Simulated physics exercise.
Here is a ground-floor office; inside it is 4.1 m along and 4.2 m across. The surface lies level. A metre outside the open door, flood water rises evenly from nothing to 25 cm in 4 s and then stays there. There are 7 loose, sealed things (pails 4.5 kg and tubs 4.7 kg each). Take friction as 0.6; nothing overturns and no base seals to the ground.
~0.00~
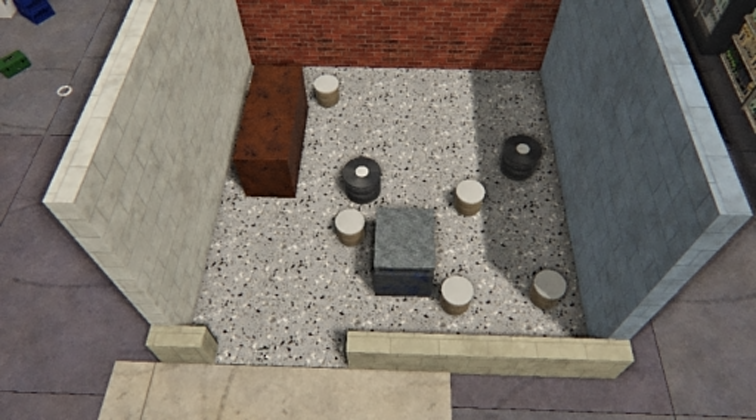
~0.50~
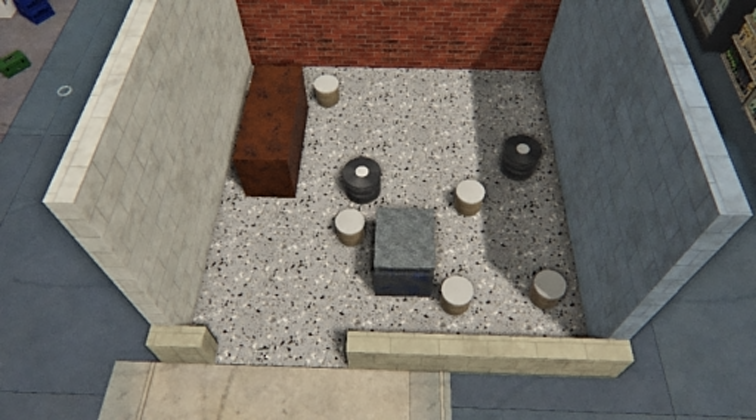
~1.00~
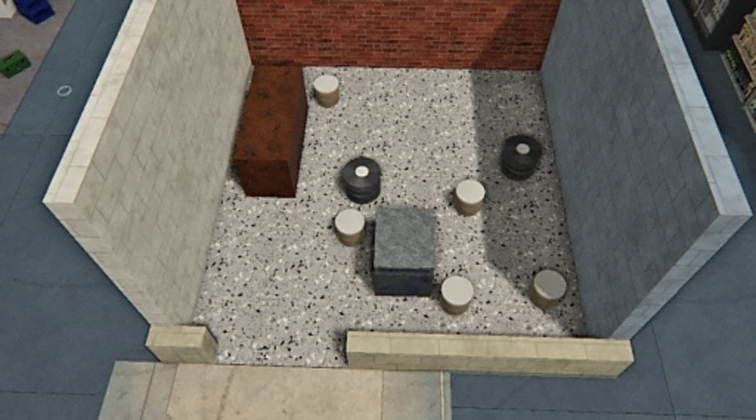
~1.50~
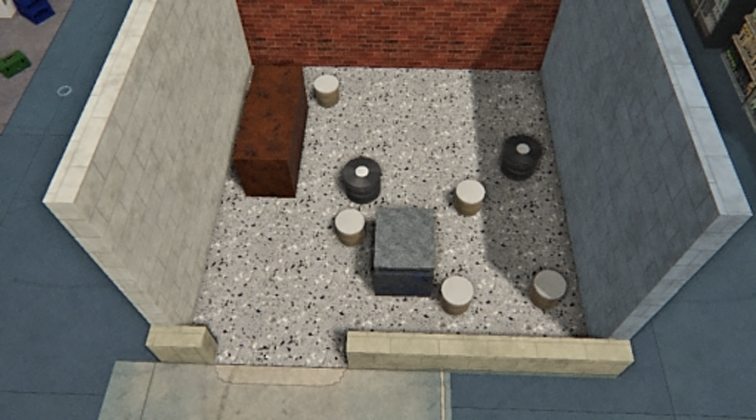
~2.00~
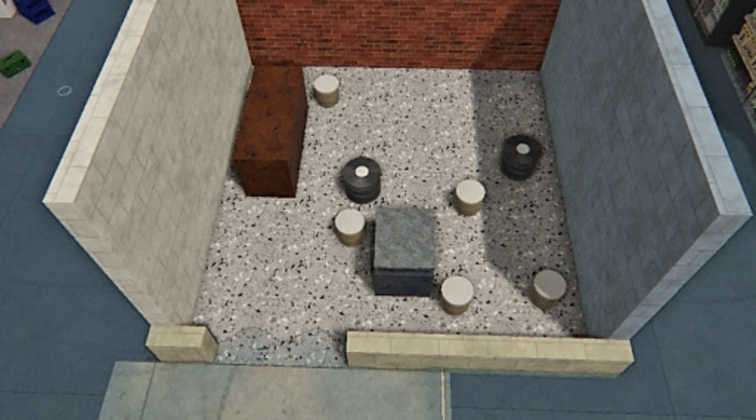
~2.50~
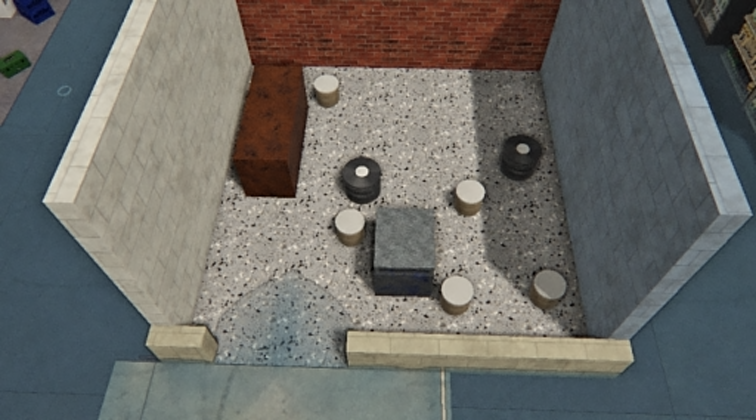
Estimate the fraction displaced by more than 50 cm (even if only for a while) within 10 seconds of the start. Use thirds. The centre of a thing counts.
It is between one and two thirds.
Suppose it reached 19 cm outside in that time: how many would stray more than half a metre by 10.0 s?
In that case 3 of them.
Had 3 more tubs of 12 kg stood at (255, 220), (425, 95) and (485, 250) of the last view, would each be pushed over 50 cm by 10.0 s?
In that order: Less, over, less.
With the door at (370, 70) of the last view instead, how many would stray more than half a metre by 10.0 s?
Then 6.
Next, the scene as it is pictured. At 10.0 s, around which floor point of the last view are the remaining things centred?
Near (479, 218).
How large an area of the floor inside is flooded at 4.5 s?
Roughly 6.0 m2.
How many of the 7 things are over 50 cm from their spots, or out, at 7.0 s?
By then 2.
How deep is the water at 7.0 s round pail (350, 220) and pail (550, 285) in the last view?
Roughly 4 and 0 cm.
After 3.5 s 0 of 7 are over 50 cm from their spots; 0 afloat.
After 4.5 s 1 of 7 are over 50 cm from their spots; 0 afloat.
After 7.0 s 2 of 7 are over 50 cm from their spots; 2 afloat.
After 10.0 s 4 of 7 are over 50 cm from their spots, and 4 have been at some point; 5 afloat.
